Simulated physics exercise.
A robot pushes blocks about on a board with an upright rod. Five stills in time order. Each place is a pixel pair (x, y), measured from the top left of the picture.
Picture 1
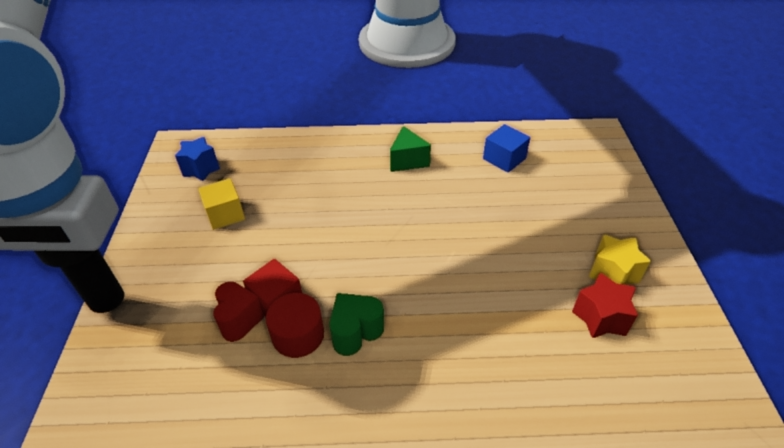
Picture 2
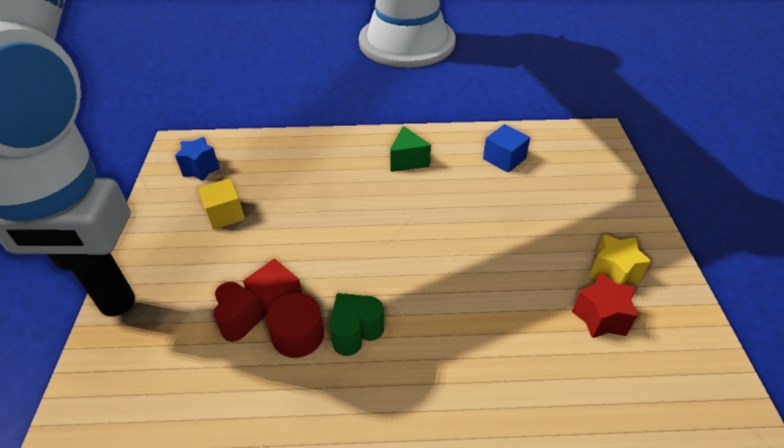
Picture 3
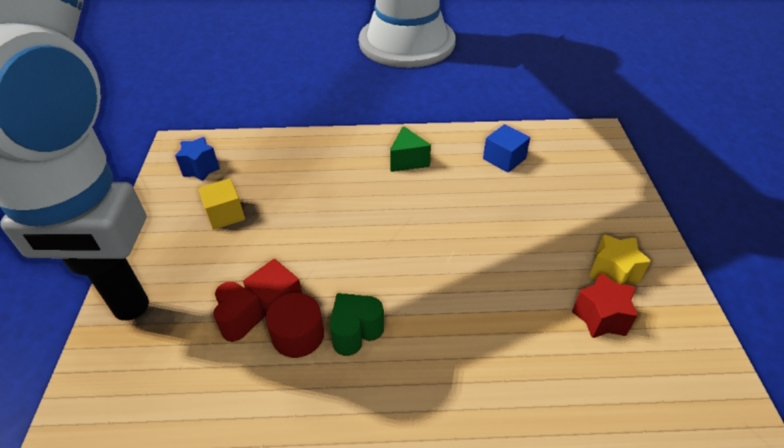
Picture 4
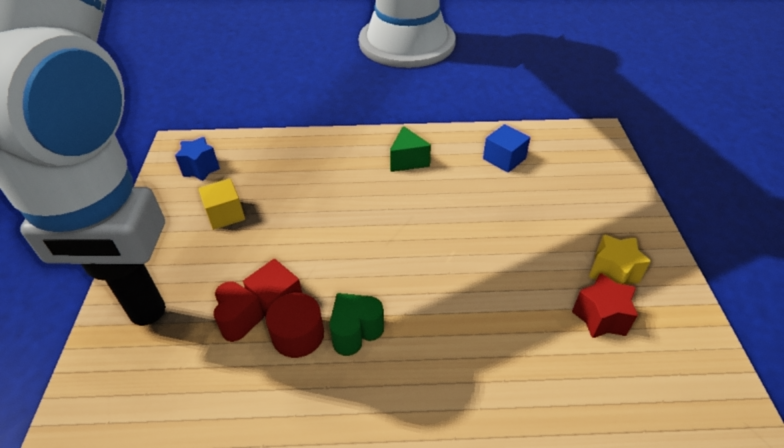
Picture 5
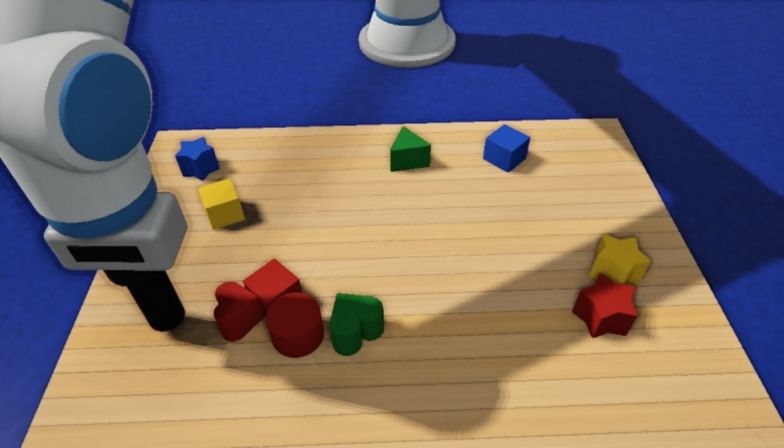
At first, a robot arm holds a black rod at the left edge of a wooden board scattered with red, green, blue and yellow blocks. The rod then slides steadily to the right and slightly nearer the viewer, closing on the red heart, while all the blocks stay still.
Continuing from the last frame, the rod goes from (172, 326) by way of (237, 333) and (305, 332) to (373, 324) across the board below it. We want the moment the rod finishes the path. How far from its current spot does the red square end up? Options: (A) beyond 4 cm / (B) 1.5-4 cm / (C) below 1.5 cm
B: 1.5-4 cm.
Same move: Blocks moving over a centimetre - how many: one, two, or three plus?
My count: 3 or more.
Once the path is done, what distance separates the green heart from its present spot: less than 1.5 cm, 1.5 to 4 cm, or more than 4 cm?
Displaced more than 4 cm.
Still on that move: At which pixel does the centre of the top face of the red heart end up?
The point I'd pick in the picture is (329, 281).
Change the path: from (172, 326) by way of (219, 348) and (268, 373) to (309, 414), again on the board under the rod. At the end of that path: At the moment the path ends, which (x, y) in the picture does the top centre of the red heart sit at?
So, by the moment the path ends, you'll find the top centre of the red heart at (250, 308).
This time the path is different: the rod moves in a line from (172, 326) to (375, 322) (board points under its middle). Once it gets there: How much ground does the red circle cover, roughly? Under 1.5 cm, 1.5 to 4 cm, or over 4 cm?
Long, over 4 cm.
On the path given first. One third of the way, rod (235, 324); red heart (262, 298), turned 20° anticlockwise; red square (285, 269), turned 30° anticlockwise; red circle (301, 315).
Two thirds of the way, rod (305, 323); red heart (317, 285), turned 60° anticlockwise; red square (295, 260), turned 60° anticlockwise; red circle (346, 320); green heart (396, 315), turned 25° anticlockwise.
At the end, rod (372, 315); red heart (329, 281), turned 95° anticlockwise; red square (295, 259), turned 60° anticlockwise; red circle (412, 321); green heart (463, 322), turned 15° anticlockwise.
